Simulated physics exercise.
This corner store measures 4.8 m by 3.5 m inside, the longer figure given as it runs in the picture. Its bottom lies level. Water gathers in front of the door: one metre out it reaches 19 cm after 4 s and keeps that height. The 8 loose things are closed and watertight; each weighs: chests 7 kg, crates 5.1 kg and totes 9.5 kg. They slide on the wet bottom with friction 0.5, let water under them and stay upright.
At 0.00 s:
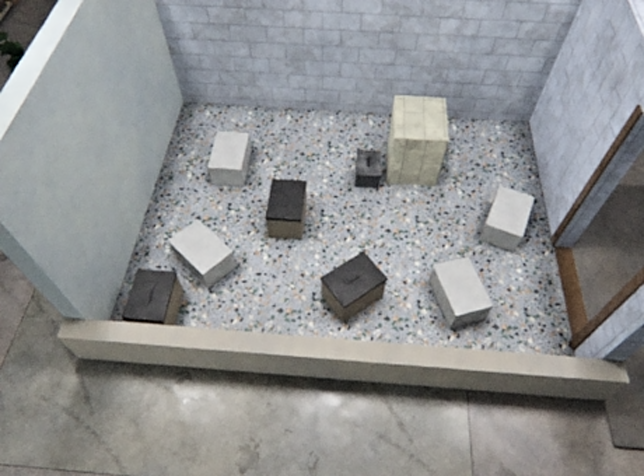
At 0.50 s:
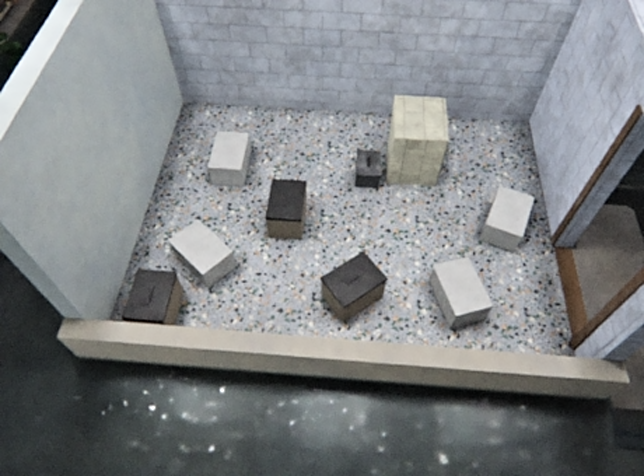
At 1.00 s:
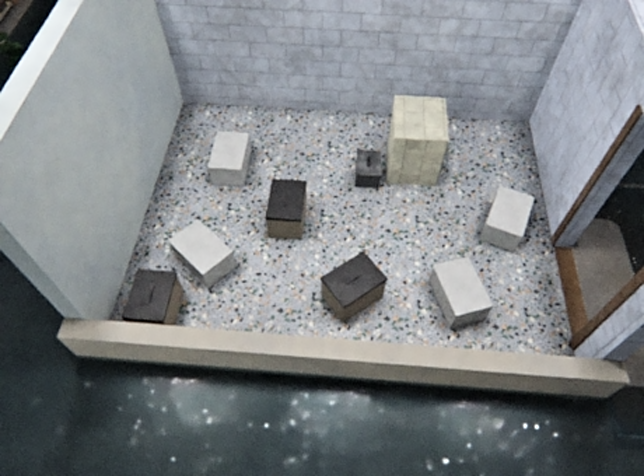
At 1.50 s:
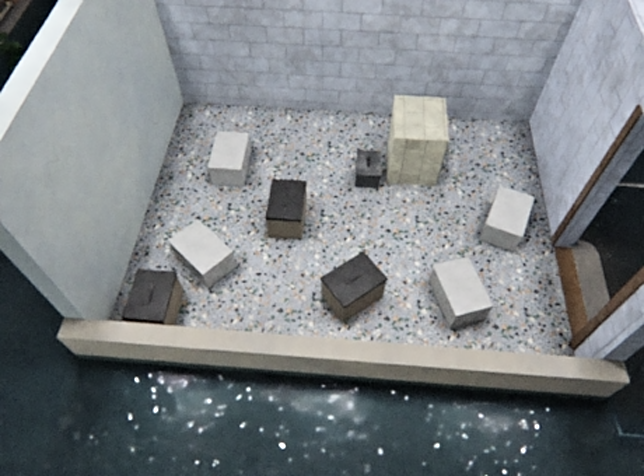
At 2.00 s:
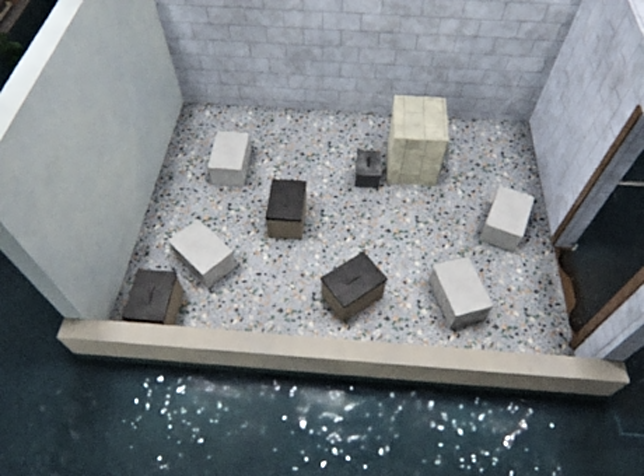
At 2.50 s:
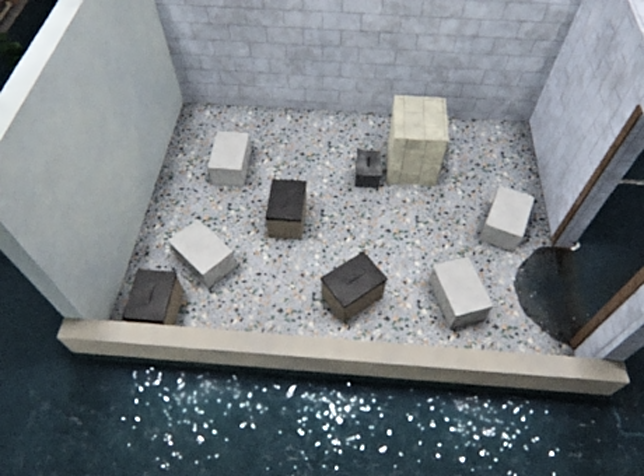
At first, white and dark boxes and a taller cream block sit scattered on the speckled floor of a walled room, with dry grey ground outside. Dark, glinting water then covers the ground in front and spreads into the doorway at right, finally reaching the floor's edge, while the boxes stay still.
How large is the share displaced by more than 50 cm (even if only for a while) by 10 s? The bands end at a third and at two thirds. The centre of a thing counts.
That comes to two thirds or above.
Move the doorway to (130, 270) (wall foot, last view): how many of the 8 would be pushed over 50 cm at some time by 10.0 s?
In that case 6 of them.
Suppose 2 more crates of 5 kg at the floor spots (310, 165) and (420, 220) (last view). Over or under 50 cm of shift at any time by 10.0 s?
In that order: Short of it, more.
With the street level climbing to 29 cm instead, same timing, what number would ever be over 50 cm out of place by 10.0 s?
In that case 7 of them.
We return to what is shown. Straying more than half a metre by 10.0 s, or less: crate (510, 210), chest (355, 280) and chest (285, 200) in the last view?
In turn: Over, over, more.
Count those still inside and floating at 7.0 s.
I count 4.
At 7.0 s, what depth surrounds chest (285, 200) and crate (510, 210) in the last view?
Roughly 4 and 2 cm.
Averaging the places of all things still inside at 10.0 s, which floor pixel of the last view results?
At about (257, 194).
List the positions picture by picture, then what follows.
A chest at (286, 198) rests on the ground; a crate at (462, 285), on the bottom; water covers 0.0 m2; 0 of 8 have shifted, in the first frame.
A chest at (286, 198), on the bottom; a crate at (462, 285) rests on the ground; water covers 0.0 m2; 0 of 8 have shifted, in the second frame.
A chest at (286, 198), on the bottom; a crate at (462, 285), on the bottom; 0.0 m2 under water; 0 of 8 have shifted, in the third frame.
A chest at (286, 198) rests on the ground; a crate at (462, 285), on the bottom; 0.0 m2 under water; 0 of 8 have shifted, in the fourth frame.
A chest at (286, 198), on the bottom; a crate at (462, 285), on the bottom; 0.0 m2 under water; 0 of 8 have shifted, in the fifth frame.
A chest at (286, 198), on the bottom; a crate at (462, 285), on the bottom; water covers 0.4 m2; 0 of 8 have shifted, in the sixth frame.
After 3.5 s 0 of 8 are over 50 cm from their spots; 0 afloat.
After 4.5 s 1 of 8 are over 50 cm from their spots; 1 afloat.
After 7.0 s 4 of 8 are over 50 cm from their spots; 4 afloat.
After 10.0 s 6 of 8 are over 50 cm from their spots, and 6 have been at some point; 6 afloat.
